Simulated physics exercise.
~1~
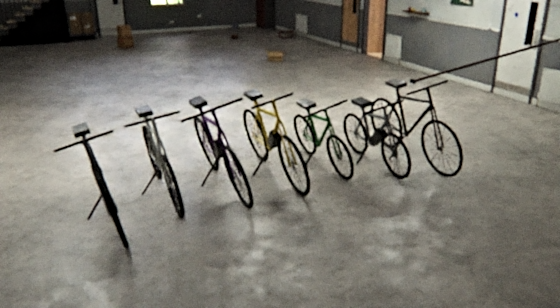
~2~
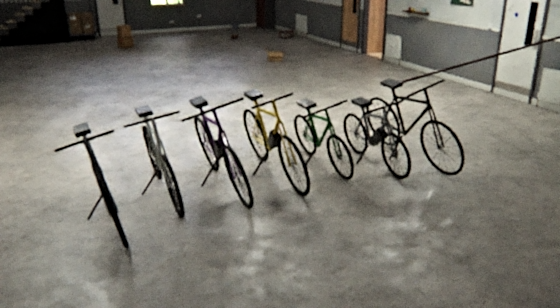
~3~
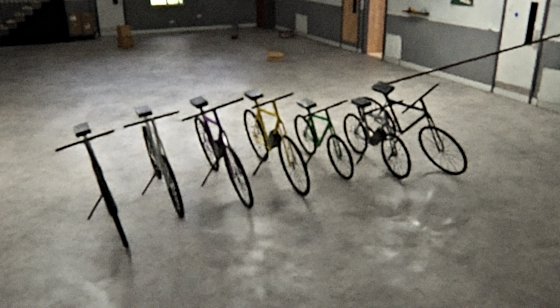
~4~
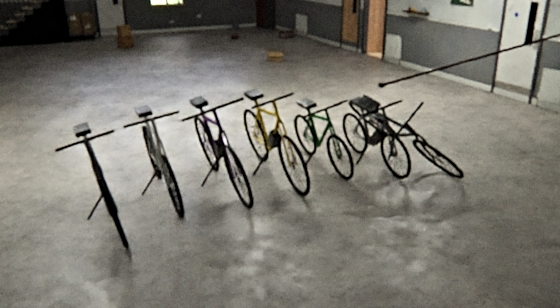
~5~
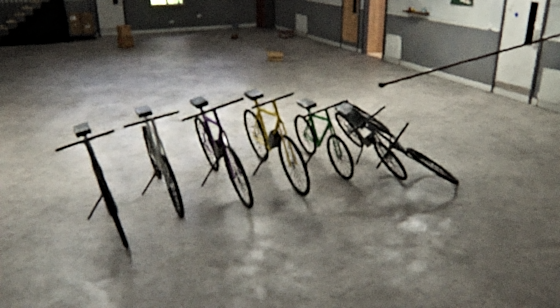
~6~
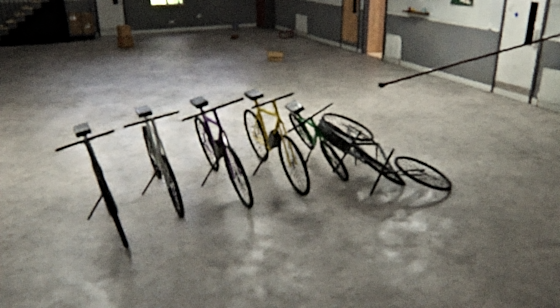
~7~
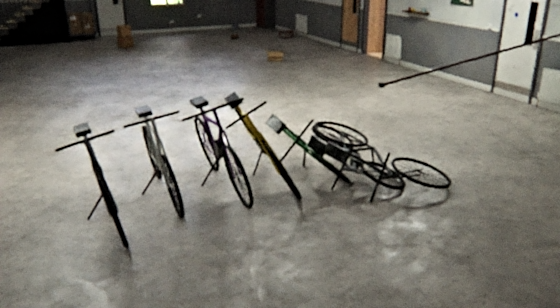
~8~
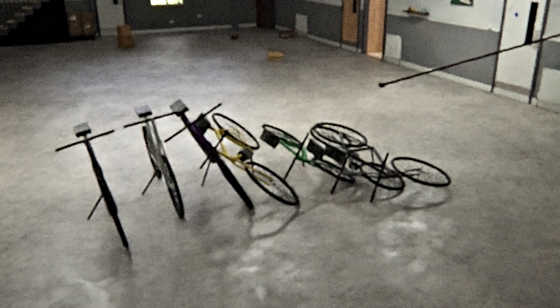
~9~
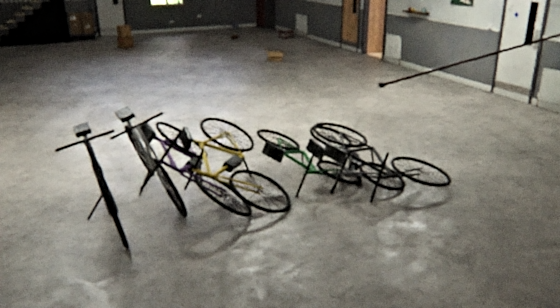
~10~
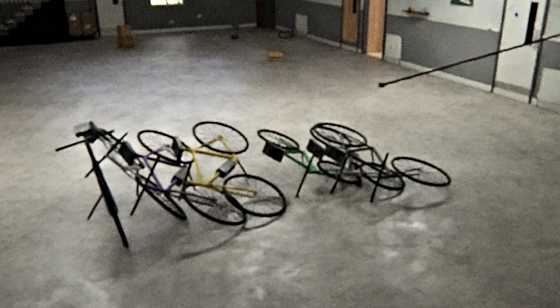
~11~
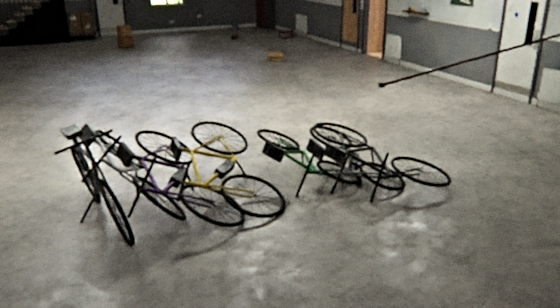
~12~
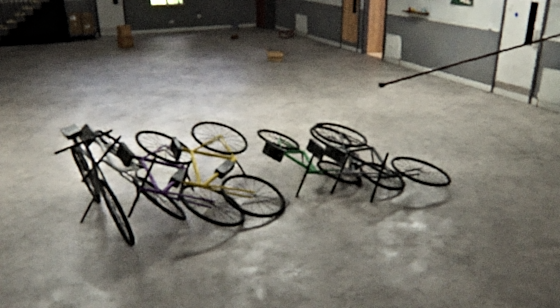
In a large grey hall, a pole tips the rightmost of seven bicycles, toppling the row leftward until only the leftmost stays standing.
